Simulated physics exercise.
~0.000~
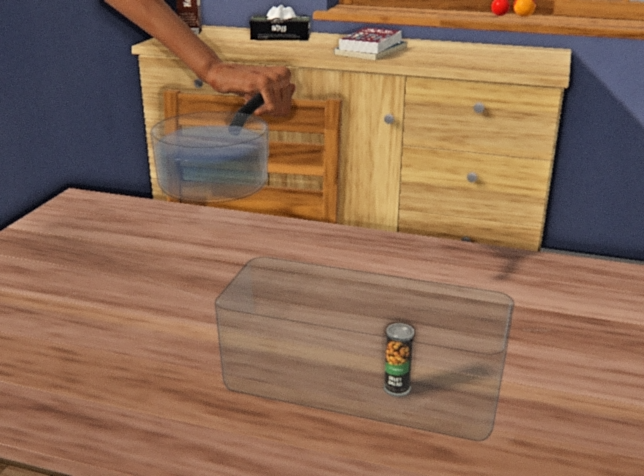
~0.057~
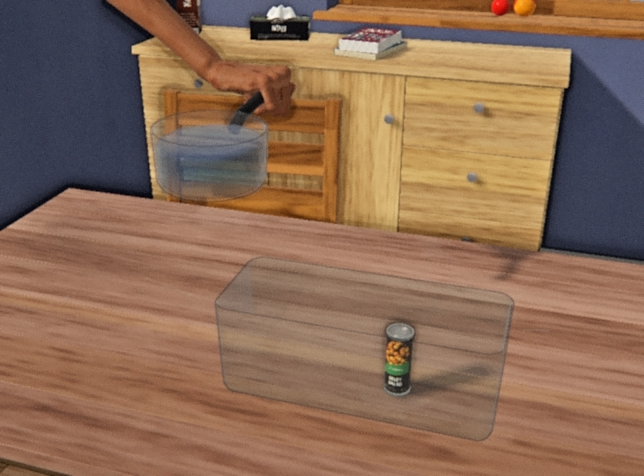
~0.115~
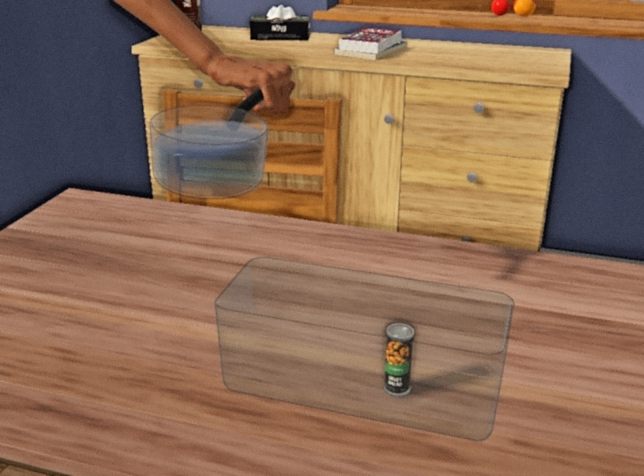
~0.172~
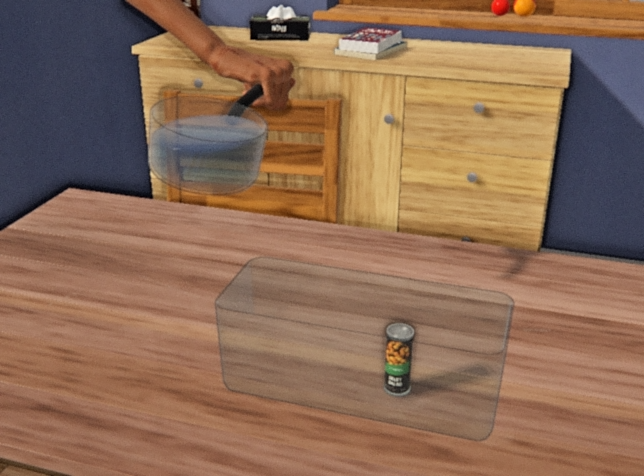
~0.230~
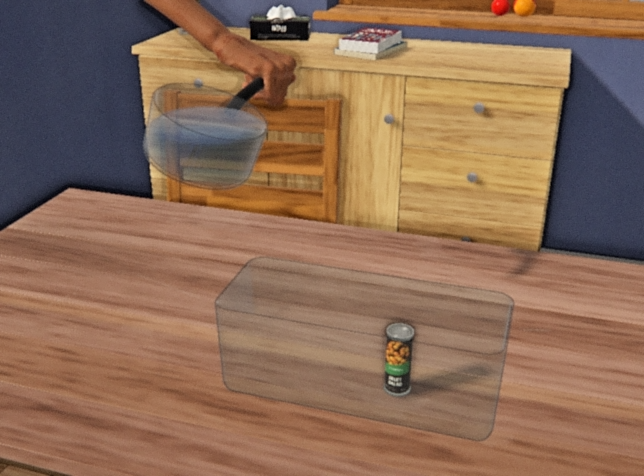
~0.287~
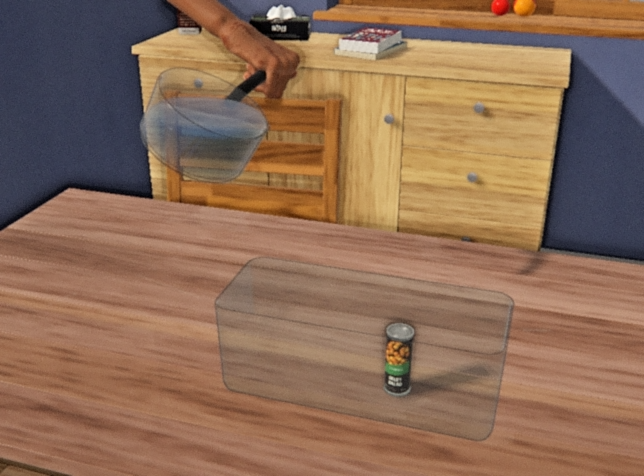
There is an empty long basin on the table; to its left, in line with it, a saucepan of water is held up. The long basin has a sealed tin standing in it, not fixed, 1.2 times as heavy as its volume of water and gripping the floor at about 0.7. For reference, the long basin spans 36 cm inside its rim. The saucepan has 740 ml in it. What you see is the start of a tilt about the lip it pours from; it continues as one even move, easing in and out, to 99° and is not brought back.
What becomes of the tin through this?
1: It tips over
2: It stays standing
Option 1: It tips over.
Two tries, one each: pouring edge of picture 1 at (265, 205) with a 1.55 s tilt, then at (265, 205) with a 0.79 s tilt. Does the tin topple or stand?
First it stays up; then it keeps standing.
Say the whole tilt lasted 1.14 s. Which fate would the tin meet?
Result: Tin upright.
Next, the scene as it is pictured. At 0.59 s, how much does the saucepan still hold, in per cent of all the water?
42 %.
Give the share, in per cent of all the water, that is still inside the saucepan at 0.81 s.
Around 7 in a hundred.
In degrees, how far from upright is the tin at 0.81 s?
The tilt is near 5°.
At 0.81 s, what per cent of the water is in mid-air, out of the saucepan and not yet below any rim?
Near 26 in a hundred.
After 0.59 s the tilt is 84° and 42 per cent is still to pour; the tin stands where it began.
After 0.81 s the tilt is 99° and 7 per cent is still to pour; the tin leans 6°.
After 1.04 s the tilt is 99° and 1 per cent is still to pour; the tin lies on its side.
After 1.29 s the tilt is 99° and 0 per cent is still to pour; the tin lies on its side.
In the end the tin lies on its side.
